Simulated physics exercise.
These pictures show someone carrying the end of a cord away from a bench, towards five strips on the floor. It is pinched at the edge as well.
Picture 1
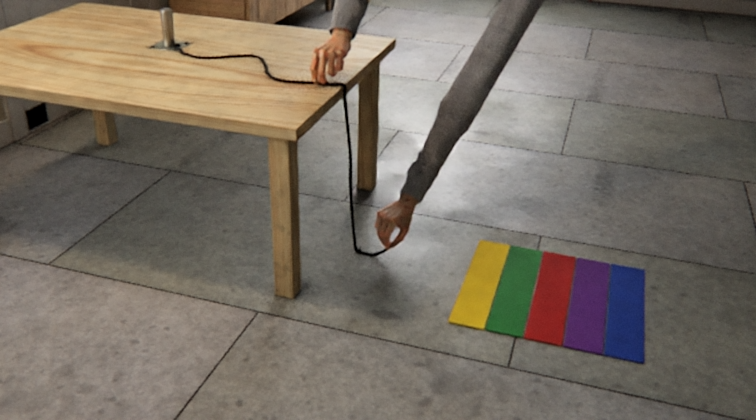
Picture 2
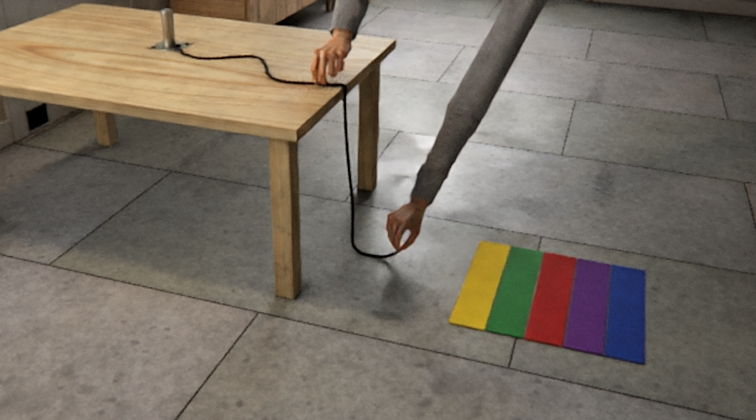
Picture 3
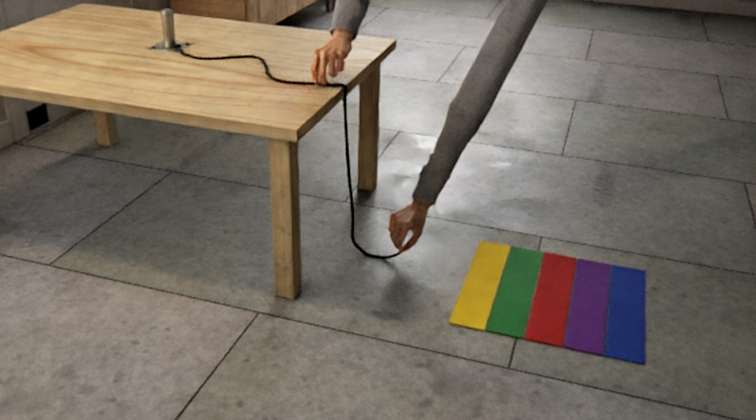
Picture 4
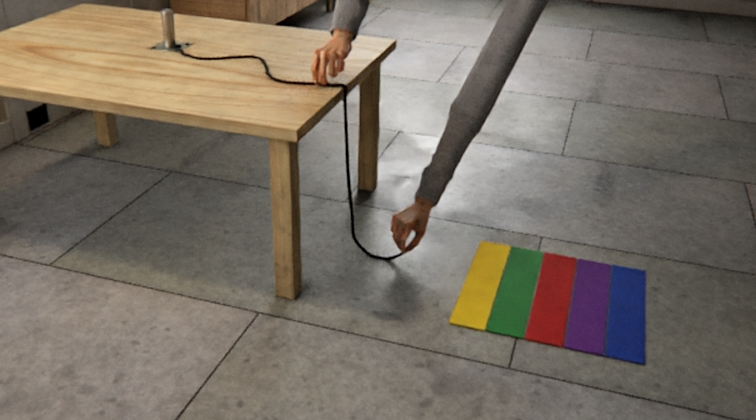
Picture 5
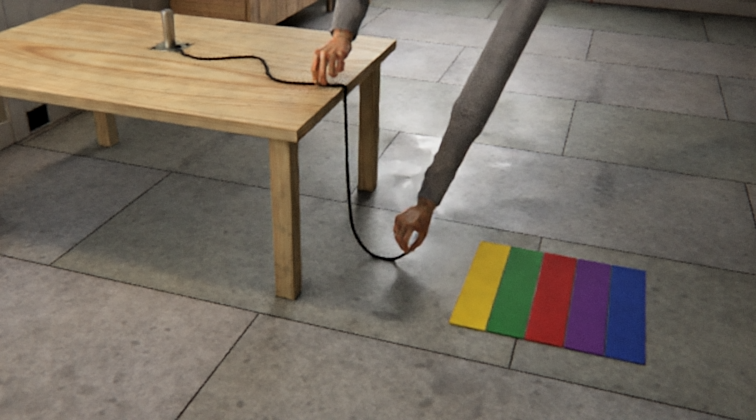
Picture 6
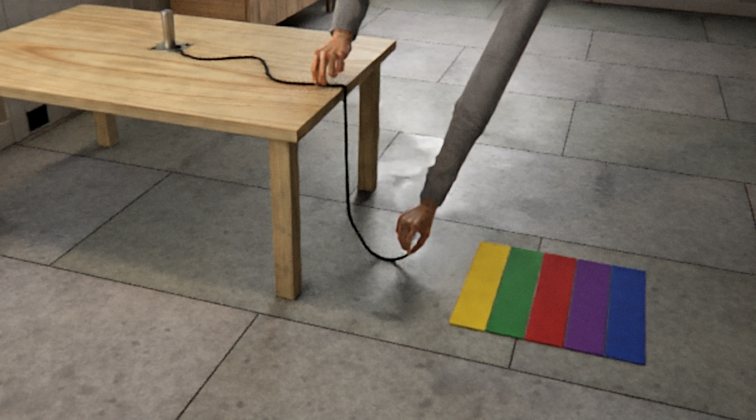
Beside a wooden table, a hand draws a black cord's end slightly right near coloured strips.
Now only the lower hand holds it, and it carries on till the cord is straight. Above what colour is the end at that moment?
It halts on the red strip.
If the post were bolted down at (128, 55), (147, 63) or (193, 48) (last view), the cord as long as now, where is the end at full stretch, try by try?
About (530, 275), (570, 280) and (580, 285).
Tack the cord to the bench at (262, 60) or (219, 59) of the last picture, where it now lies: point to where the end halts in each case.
About (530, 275) and (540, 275).
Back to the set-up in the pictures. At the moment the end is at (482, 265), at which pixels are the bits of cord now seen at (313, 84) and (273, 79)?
Near (348, 101) and (321, 78).
A little later, end near (482, 265); over yellow.
Next, end near (529, 274); over green.
When it is tight, end near (557, 279); over red. Over red.
